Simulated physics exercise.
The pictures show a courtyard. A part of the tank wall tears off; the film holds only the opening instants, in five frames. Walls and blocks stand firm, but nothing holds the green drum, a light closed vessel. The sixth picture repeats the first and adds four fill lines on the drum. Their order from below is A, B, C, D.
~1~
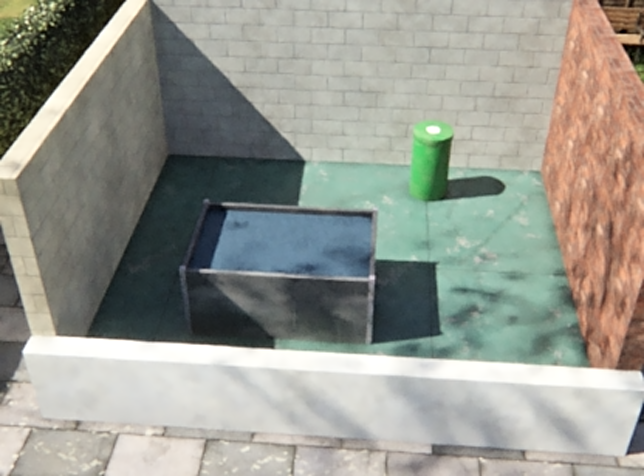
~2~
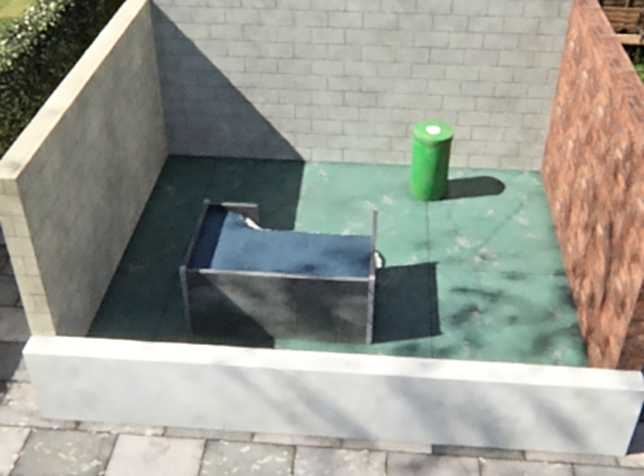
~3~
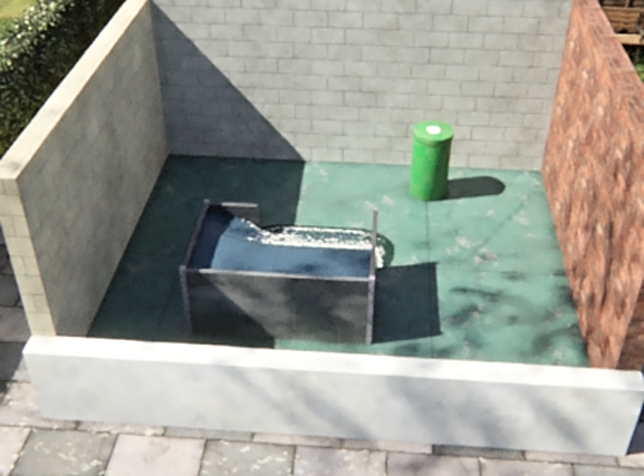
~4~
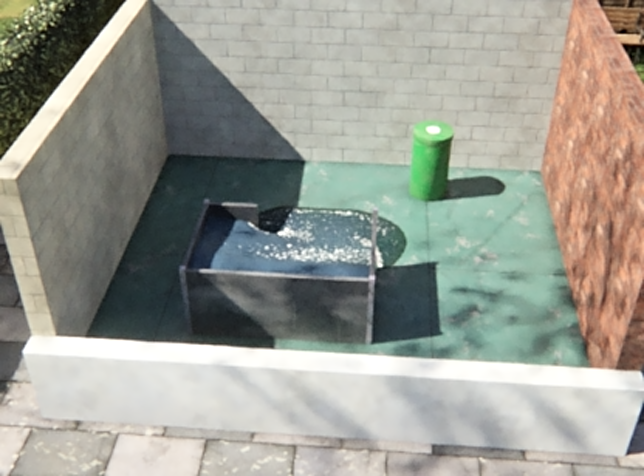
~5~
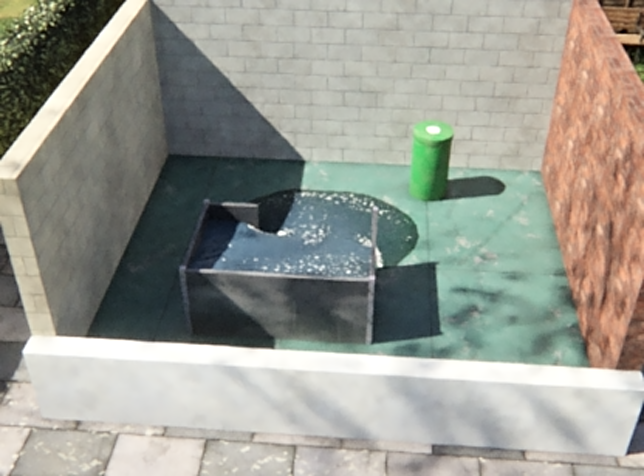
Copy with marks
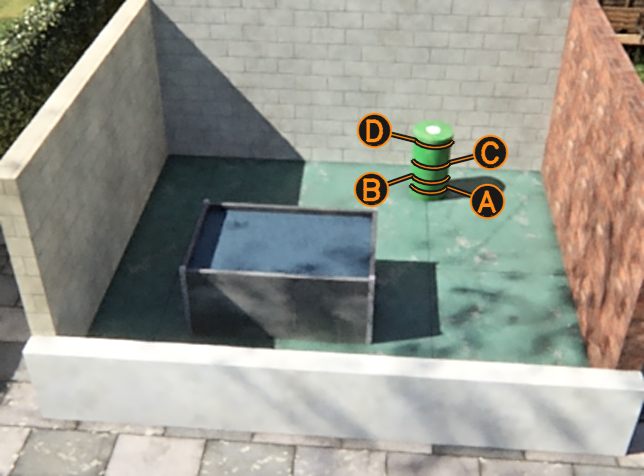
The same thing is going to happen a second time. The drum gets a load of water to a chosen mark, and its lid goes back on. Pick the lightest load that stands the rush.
Go for C.
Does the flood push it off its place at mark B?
Yes, that goes wrong.
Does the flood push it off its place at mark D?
No.
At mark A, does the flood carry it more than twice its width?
Yes, clearly.
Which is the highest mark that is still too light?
B.
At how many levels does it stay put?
Two.
On the marked copy, A at (429, 193); B at (430, 183); C at (431, 168); D at (433, 147); from the bottom up A, B, C, D.
With A, it is pushed about 5 times its own width away.
With B, it is pushed about its own width away.
With C, it does not move.
With D, it does not move.
